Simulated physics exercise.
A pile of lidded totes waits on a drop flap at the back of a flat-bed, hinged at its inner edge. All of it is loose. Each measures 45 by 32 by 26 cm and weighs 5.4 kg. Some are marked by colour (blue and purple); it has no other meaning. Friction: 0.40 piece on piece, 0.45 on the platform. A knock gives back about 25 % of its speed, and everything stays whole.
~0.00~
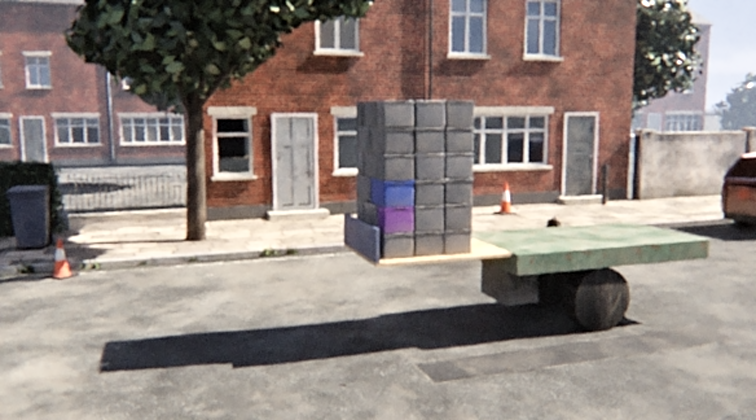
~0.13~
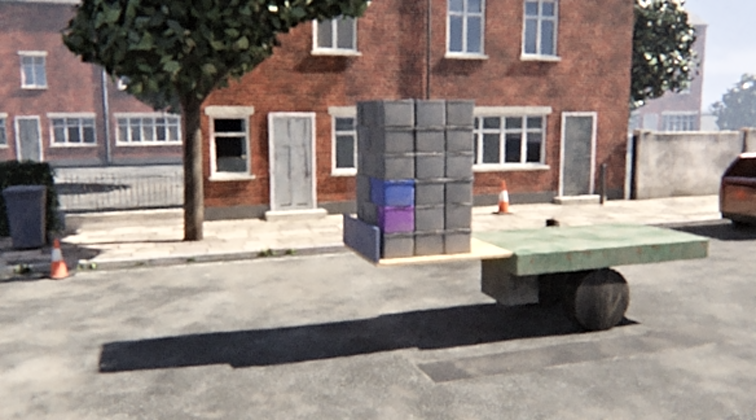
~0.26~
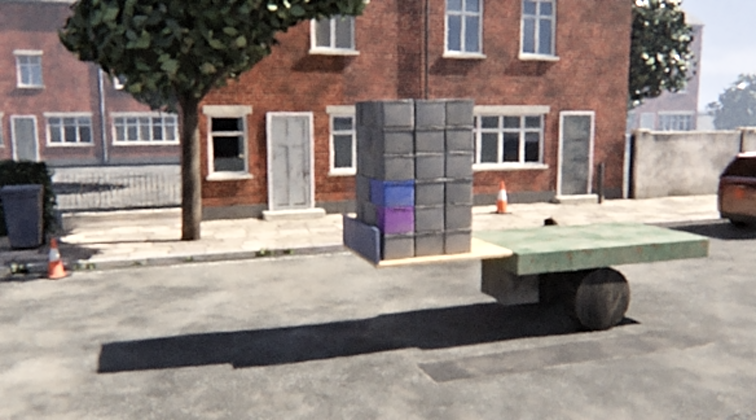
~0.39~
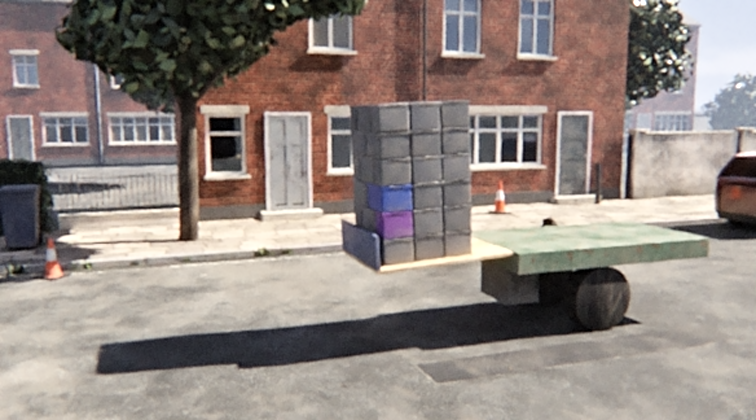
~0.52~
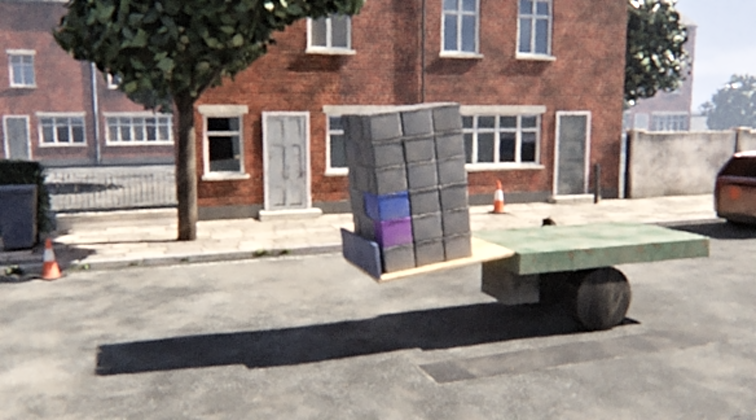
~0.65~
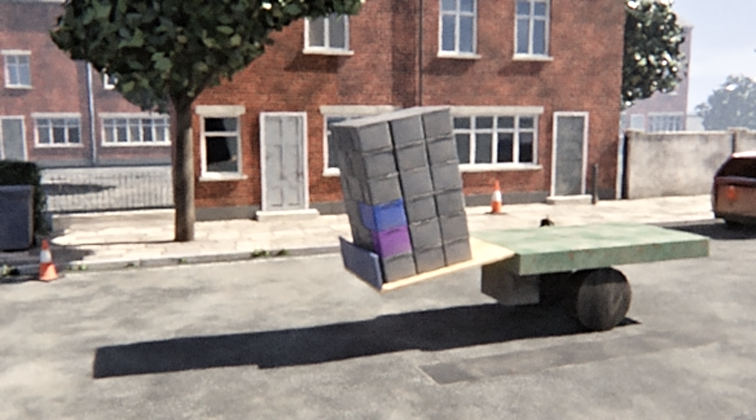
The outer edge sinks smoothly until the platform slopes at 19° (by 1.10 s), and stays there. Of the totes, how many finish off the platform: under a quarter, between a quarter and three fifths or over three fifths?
Ending off the platform: Between a quarter and three fifths.
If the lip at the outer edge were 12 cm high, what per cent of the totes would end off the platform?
In that case 70 per cent.
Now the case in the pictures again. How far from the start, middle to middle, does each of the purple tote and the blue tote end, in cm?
Moved: Purple 50, blue 170.
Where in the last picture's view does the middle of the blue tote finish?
Near (315, 340).
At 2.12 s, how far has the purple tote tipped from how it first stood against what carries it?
About 0°.
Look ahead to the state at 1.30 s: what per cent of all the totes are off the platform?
At that moment 30 per cent.
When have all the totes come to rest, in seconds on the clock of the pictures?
Near 4.5 s.
After 0.90 s, slope 17°; none of the 45 totes off the platform, 39 disturbed; blue tote leaning 5°; purple tote shifted 22 mm.
After 1.30 s, slope 19°; 13 of the 45 totes off the platform; blue tote leaning 38°; purple tote shifted 9 cm.
After 2.12 s, slope 19°; 23 of the 45 totes off the platform; blue tote on its side; purple tote shifted 9 cm.
At rest (4.7 s), slope 19°; 23 of the 45 totes off the platform; blue tote on its side; purple tote shifted 9 cm. That is 51 per cent. As the last picture would show them, middles, blue tote near (314, 340), purple tote near (383, 263).
